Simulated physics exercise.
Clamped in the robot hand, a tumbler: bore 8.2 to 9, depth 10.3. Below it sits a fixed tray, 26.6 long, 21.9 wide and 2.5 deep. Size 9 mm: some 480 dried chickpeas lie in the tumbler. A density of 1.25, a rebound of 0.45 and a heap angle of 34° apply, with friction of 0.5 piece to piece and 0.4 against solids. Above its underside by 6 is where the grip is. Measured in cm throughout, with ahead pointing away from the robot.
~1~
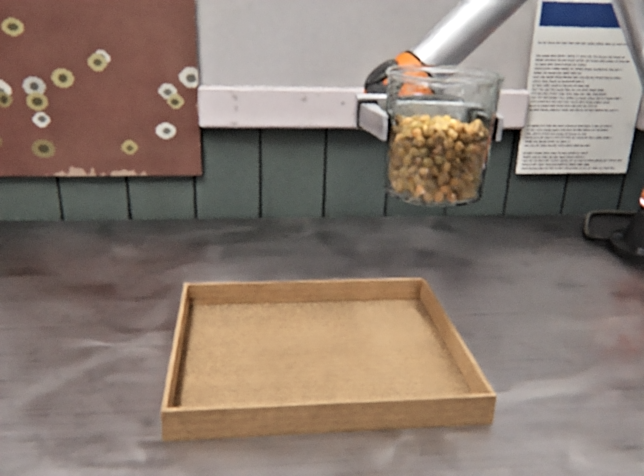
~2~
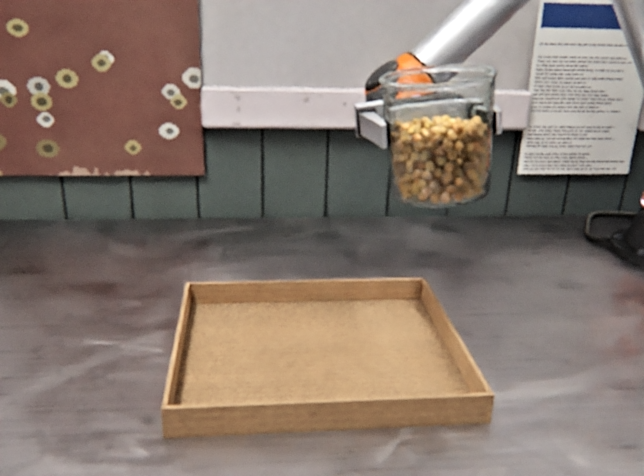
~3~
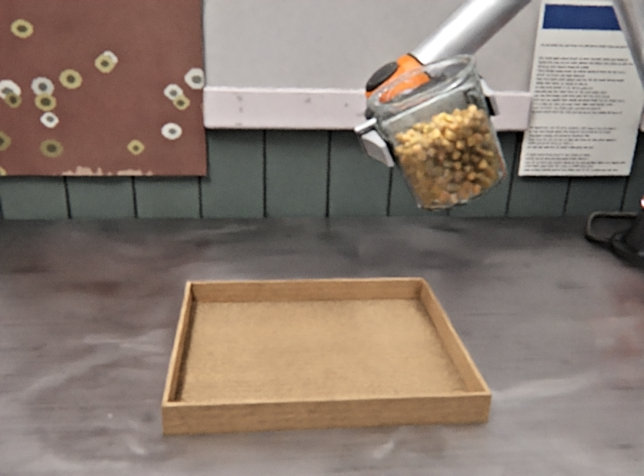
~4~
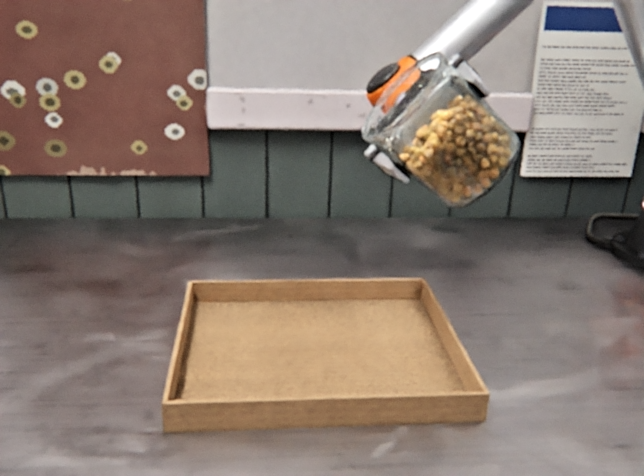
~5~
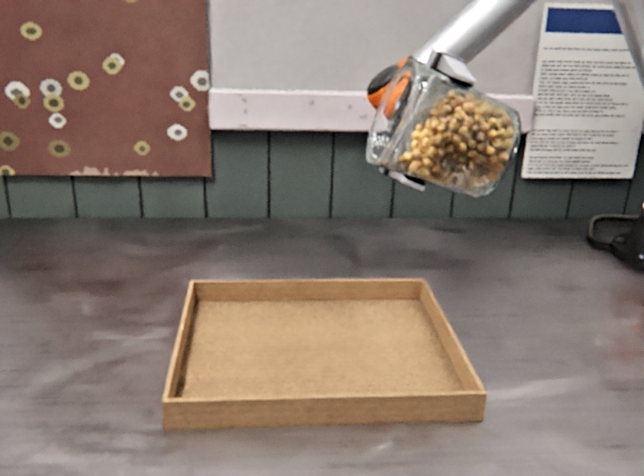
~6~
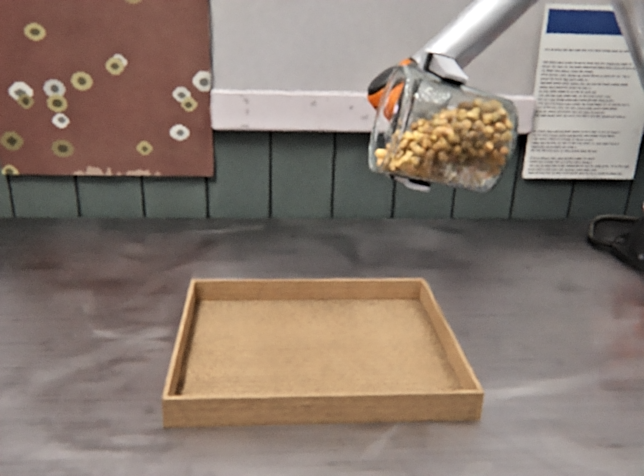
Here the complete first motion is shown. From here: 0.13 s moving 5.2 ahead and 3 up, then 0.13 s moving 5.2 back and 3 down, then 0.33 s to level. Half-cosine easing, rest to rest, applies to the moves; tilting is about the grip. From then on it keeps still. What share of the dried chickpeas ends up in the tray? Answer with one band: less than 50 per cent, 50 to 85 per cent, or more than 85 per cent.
50 to 85 per cent.
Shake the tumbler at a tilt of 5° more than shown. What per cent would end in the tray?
About 80 percent.
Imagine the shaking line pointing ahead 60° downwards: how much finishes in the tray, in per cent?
Close to 10 in a hundred.
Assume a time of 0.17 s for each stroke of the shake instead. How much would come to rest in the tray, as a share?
40 %.
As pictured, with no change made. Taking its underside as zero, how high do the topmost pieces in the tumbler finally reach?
I'd say close to 4.5 cm.
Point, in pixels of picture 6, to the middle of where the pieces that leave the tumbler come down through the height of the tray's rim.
I'd say somewhere around (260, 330).
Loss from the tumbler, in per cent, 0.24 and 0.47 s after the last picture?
The share out is 35 per cent at the earlier time and 75 per cent at the later one.
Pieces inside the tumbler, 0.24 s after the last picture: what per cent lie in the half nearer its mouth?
My estimate is near 100 per cent.
Then, 0.24 s after the last picture, tilted 77° forward, highest piece 26 above the table; 302 in the tumbler, 180 in flight or on a rim.
Then, 0.47 s after the last picture, tilted 22° forward, highest piece 25 above the table; 334 in the tray, 131 in the tumbler, 6 on the table or floor, 11 in flight or on a rim.
Then, 0.79 s after the last picture, level, highest piece 22 above the table; 342 in the tray, 131 in the tumbler, 9 on the table or floor.
Then, 1.84 s after the last picture, level, highest piece 22 above the table; 342 in the tray, 131 in the tumbler, 9 on the table or floor.
Final count, 342 in the tray, 131 in the tumbler, 9 on the table or floor. That is 71 % in the tray.
